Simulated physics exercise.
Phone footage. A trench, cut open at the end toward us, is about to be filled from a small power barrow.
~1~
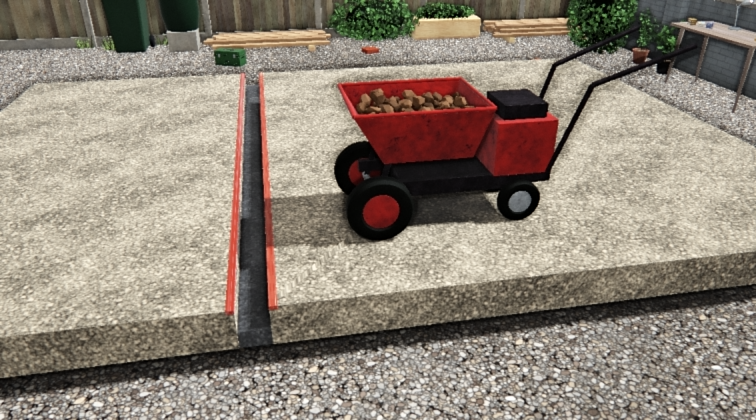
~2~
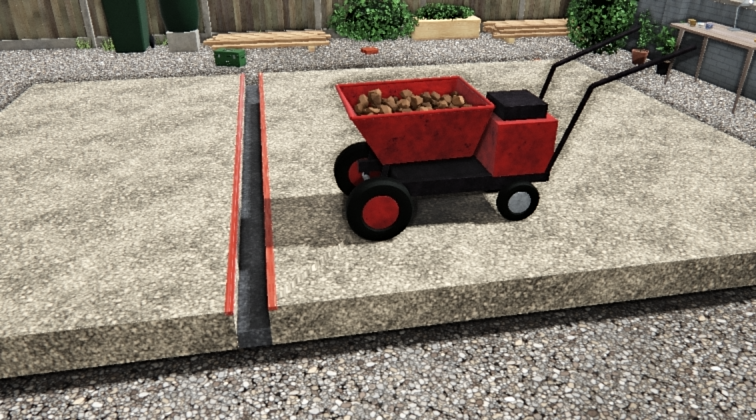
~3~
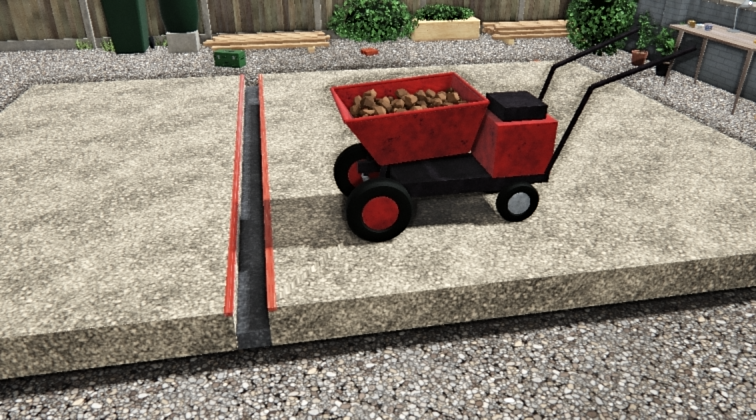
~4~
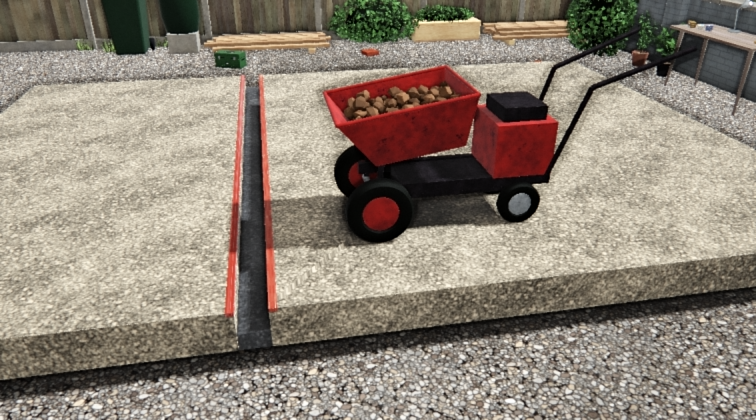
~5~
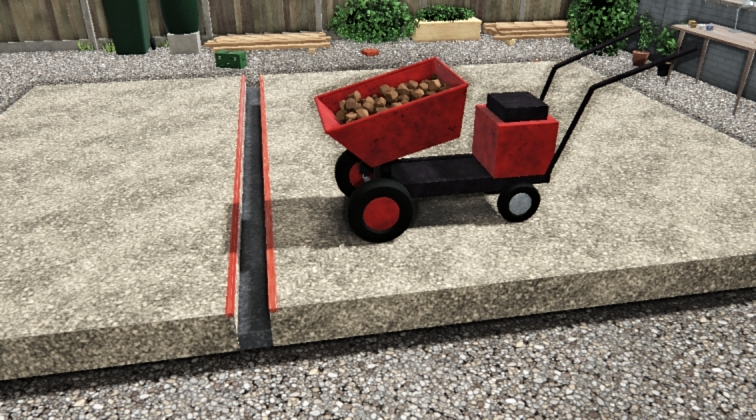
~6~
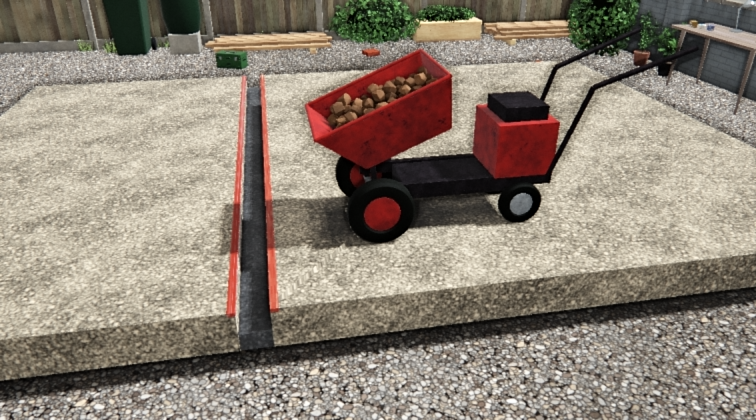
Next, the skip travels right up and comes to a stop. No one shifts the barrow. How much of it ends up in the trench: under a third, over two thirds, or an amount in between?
Most likely the part landing in the trench will be one third to two thirds.
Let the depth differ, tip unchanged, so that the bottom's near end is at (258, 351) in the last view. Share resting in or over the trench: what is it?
It lands somewhere near 60 percent.
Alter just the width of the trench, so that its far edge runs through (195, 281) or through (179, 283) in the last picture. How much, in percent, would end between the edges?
In order: 80 per cent, then 90 per cent.
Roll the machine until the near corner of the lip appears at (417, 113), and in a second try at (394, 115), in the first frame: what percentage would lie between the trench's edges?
Position 1 near 20 %, position 2 near 30 %.
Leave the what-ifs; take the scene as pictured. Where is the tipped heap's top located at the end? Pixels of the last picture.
Peak at rest, last frame: Around (252, 214).
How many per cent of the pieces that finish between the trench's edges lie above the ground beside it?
Estimate: Close to 40 in a hundred.
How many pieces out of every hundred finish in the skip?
Roughly 15 per cent.
Soon after the last picture, skip tipped steeply; all in the skip.
A little later, skip tipped right over; about two thirds in the skip; a stray few short of the trench; about a quarter in or heaped over the trench; a small part beyond it; a stray few falling.
Later still, skip tipped right over; about a quarter in the skip; a small part short of the trench; about half in or heaped over the trench; about a quarter beyond it.
At rest, skip tipped right over; about a quarter in the skip; a small part short of the trench; about half in or heaped over the trench; about a quarter beyond it.
